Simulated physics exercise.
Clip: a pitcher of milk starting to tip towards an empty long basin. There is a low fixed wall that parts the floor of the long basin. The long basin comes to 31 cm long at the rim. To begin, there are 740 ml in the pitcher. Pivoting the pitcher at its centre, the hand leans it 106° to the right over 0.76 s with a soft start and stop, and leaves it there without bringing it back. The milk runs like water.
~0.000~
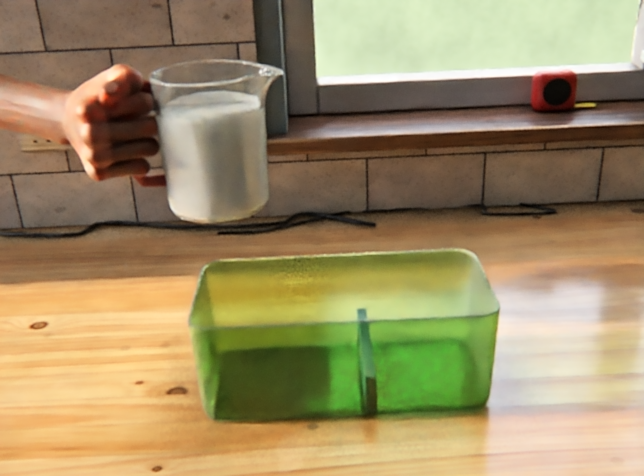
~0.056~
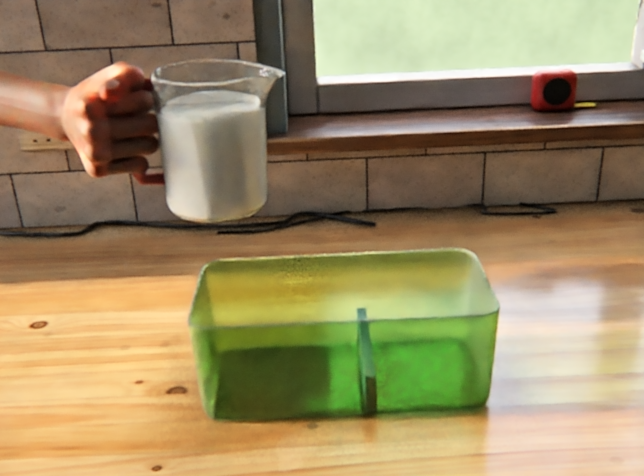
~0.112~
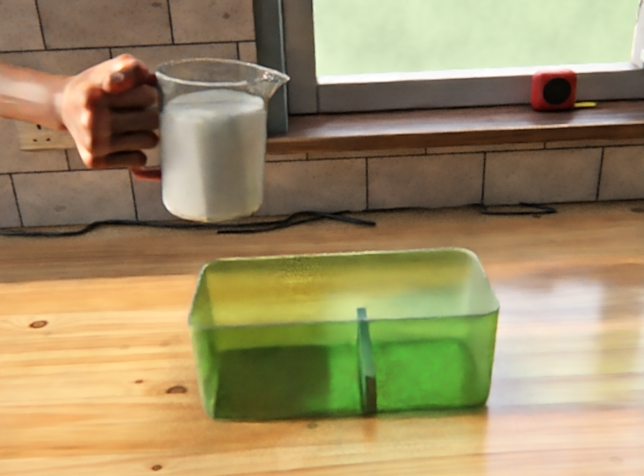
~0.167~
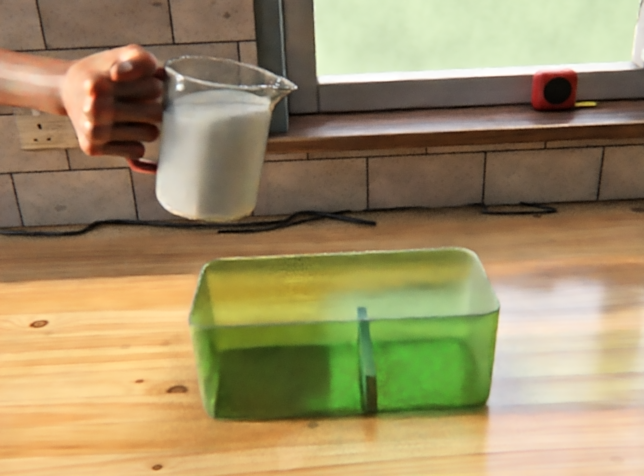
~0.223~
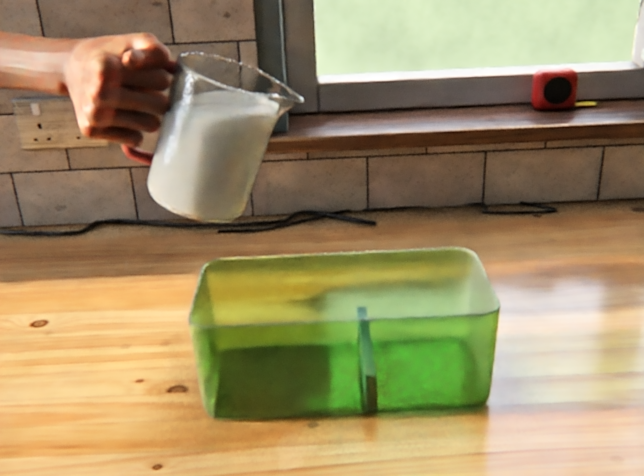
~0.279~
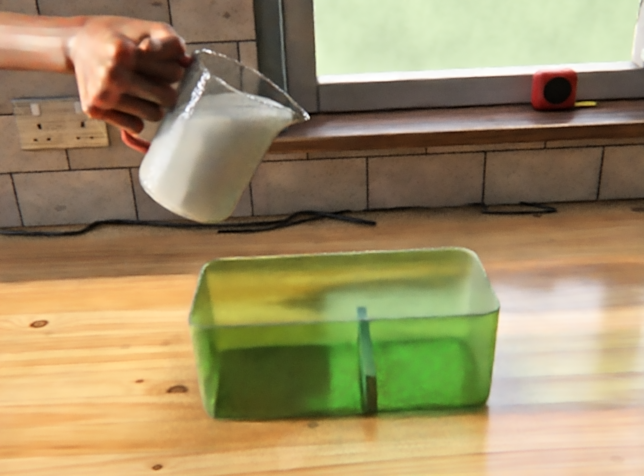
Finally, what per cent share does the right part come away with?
Roughly 51 per cent.
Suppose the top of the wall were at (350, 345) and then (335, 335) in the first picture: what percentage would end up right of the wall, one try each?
Respectively close to 80 and 90 %.
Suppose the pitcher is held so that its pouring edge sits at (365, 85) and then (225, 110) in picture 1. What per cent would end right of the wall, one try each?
Try 1: 70 %; try 2: 5 %.
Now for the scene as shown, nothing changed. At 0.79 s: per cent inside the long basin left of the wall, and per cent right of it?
Left about 22, right about 36.
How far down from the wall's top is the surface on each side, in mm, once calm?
For the left, around 30 mm; for the right, around 22 mm.
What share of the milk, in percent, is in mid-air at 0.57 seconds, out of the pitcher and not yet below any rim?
Around 22 in a hundred.
Then, 0.57 s in, the tilt is 91° and 69 per cent is still to pour, 1 is left of the wall and 7 right of it.
Then, 0.79 s in, the tilt is 106° and 20 per cent is still to pour, 21 is left of the wall and 36 right of it.
Then, 1.01 s in, the tilt is 106° and 3 per cent is still to pour, 40 is left of the wall and 51 right of it.
Then, 1.26 s in, the tilt is 106° and 0 per cent is still to pour, 47 is left of the wall and 51 right of it.
Finally, 47 per cent lies left of the wall, 51 right of it and 2 outside.
